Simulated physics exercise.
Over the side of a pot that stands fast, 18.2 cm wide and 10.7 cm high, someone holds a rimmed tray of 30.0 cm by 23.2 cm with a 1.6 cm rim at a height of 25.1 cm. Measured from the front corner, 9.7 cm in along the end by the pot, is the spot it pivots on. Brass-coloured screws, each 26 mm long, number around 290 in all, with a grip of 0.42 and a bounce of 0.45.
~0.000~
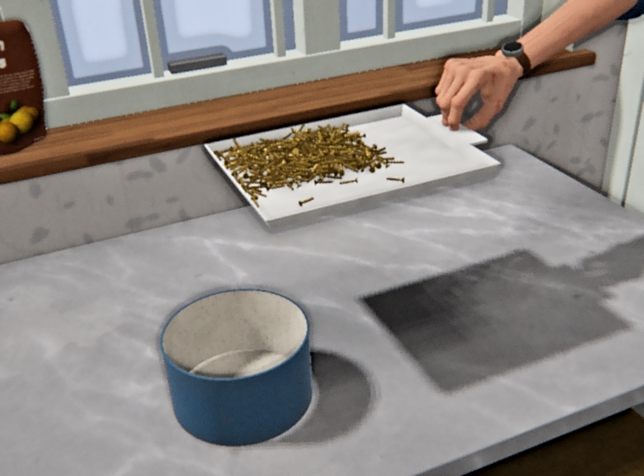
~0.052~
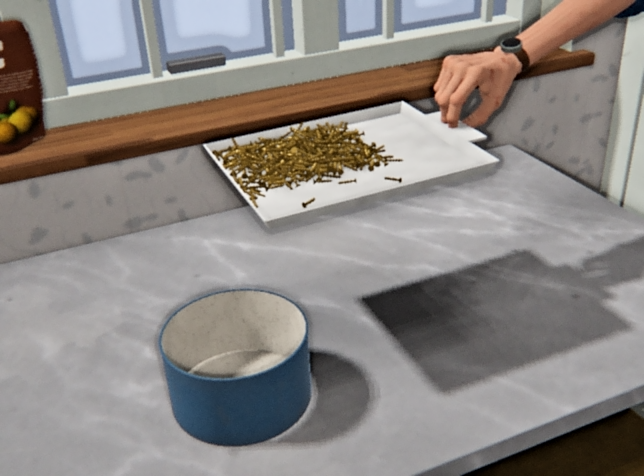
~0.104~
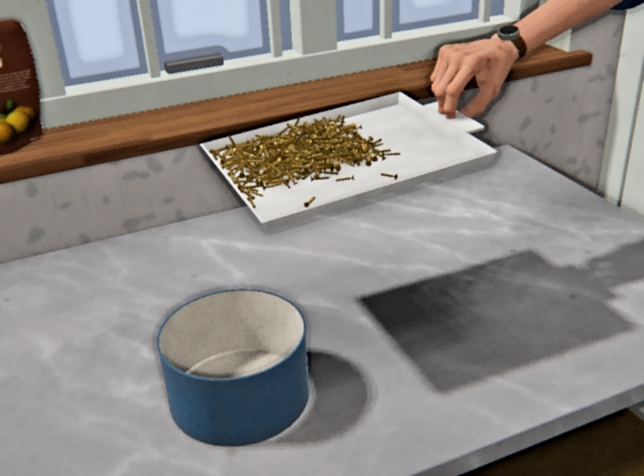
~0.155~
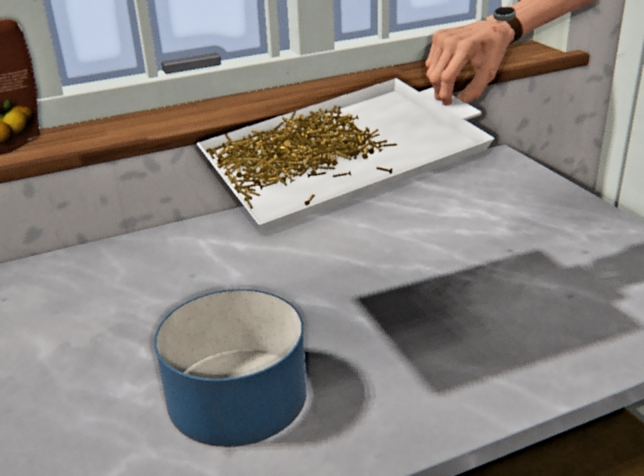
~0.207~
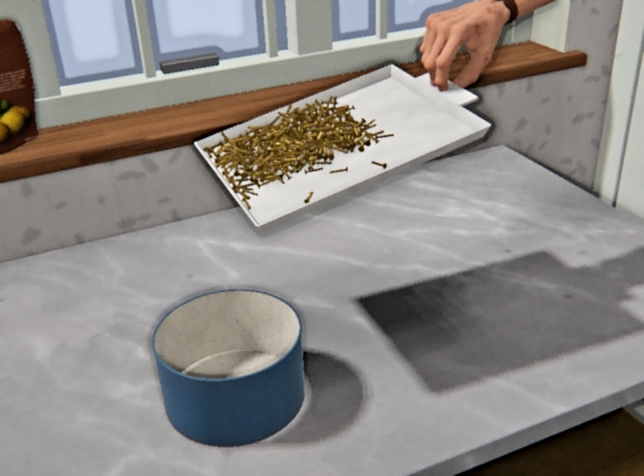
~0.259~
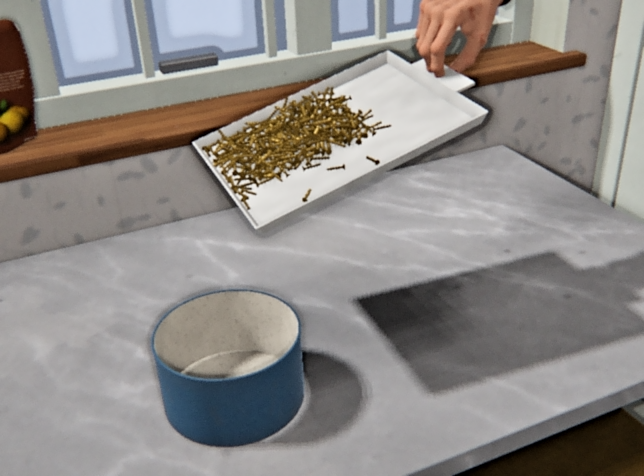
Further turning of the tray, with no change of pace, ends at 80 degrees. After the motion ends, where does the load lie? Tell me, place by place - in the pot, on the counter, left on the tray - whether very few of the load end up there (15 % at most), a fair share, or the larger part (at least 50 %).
Pot - the larger part, counter - a fair share, tray - very few.
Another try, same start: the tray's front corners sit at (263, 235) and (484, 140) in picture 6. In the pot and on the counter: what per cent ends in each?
In the pot: 80 per cent; on the counter: 20 per cent.
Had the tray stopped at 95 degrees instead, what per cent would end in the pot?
Result: Close to 65 %.
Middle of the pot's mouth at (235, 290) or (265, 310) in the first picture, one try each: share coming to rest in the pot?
About 70 and 60 per cent.
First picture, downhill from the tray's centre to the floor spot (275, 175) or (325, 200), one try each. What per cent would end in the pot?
The share comes to roughly 20 in a hundred, then roughly 75 in a hundred.
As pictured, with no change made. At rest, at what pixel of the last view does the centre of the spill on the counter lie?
(171, 348), about.
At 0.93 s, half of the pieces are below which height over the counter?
I'd say near 24 cm.
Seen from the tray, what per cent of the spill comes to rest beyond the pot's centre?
I'd put it close to 70 per cent.
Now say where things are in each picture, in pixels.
The first picture shows tray tilt 0 degrees, front corners at (270, 216) and (492, 162); middle of the pieces at (306, 153); pot at (235, 330).
The second picture shows tray tilt 1 degrees, front corners at (269, 216) and (491, 159); middle of the pieces at (304, 152).
The third picture shows tray tilt 3 degrees, front corners at (266, 217) and (488, 151), lowest corner left front; middle of the pieces at (301, 149).
The fourth picture shows tray tilt 7 degrees, front corners at (263, 219) and (485, 138), lowest corner left front; middle of the pieces at (298, 144).
The fifth picture shows tray tilt 11 degrees, front corners at (261, 221) and (482, 125), lowest corner left front; middle of the pieces at (294, 139).
The sixth picture shows tray tilt 15 degrees, front corners at (259, 222) and (479, 112), lowest corner left front; middle of the pieces at (291, 134); pot at (226, 331). Its pace works out near 75 degrees a second.
After 0.66 s, tilt 46 degrees; the tray holds 100 %, the pot 0 %.
After 0.93 s, tilt 67 degrees; the tray holds 45 %, the pot 10 %.
After 1.30 s, tilt 80 degrees; the tray holds 5 %, the pot 60 %.
By 2.2 s all is still; pot 65 %, counter 35 %, tray 0 %.
